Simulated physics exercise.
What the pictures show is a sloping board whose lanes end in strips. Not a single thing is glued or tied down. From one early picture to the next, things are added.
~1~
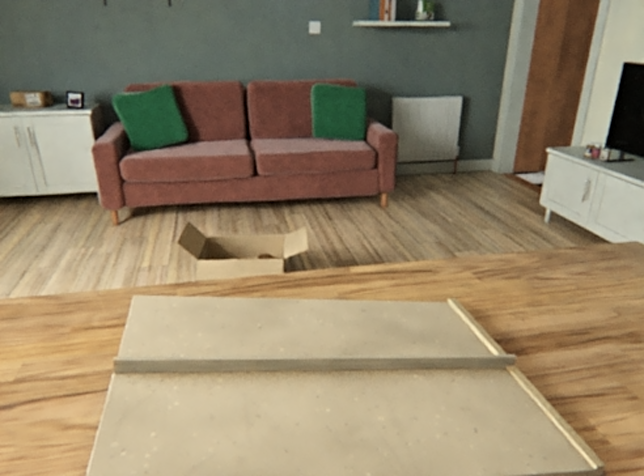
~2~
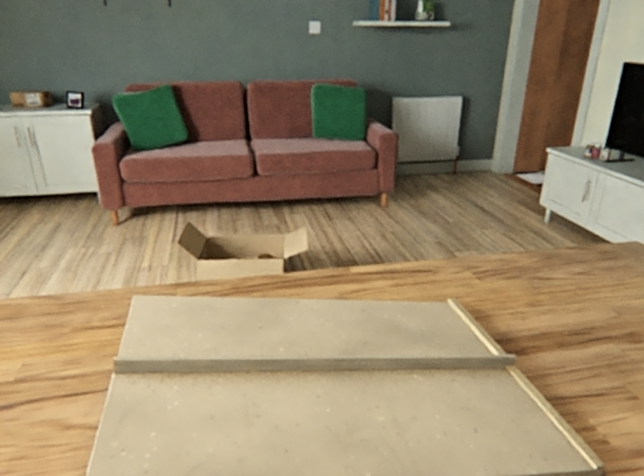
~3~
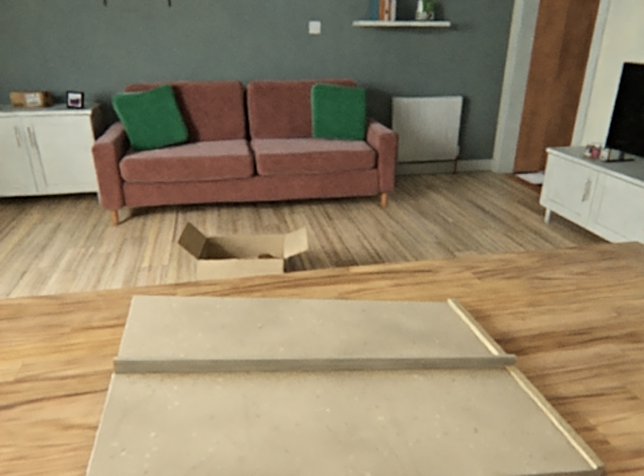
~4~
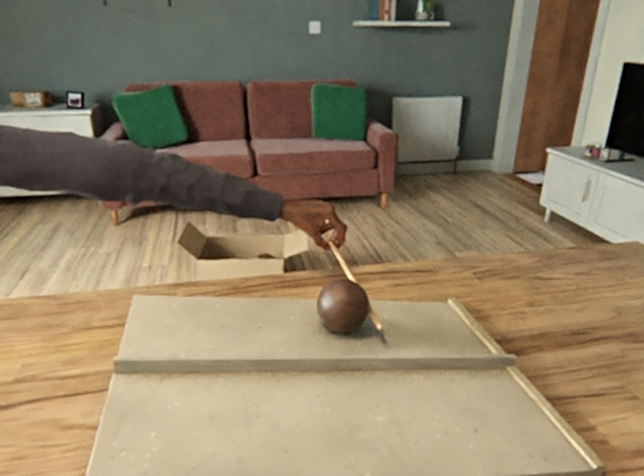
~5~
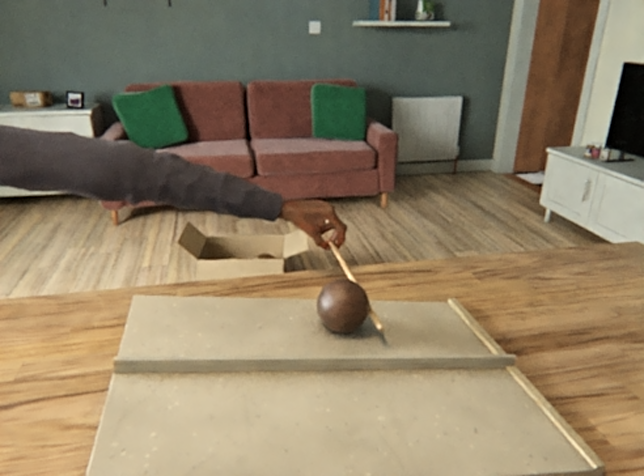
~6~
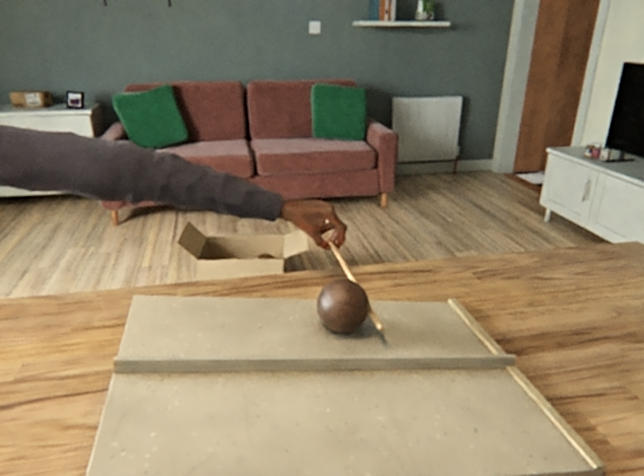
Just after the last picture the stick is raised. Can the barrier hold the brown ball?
It makes it over.
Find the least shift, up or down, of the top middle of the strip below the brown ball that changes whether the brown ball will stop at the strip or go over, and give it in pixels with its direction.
Roughly 4 pixels up.
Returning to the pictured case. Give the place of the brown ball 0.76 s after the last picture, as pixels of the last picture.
Its middle should be about (477, 304).
Then, 0.76 s after the last picture, brown ball rolling on the board near (477, 304).
By the end, the brown ball rolls off the board.
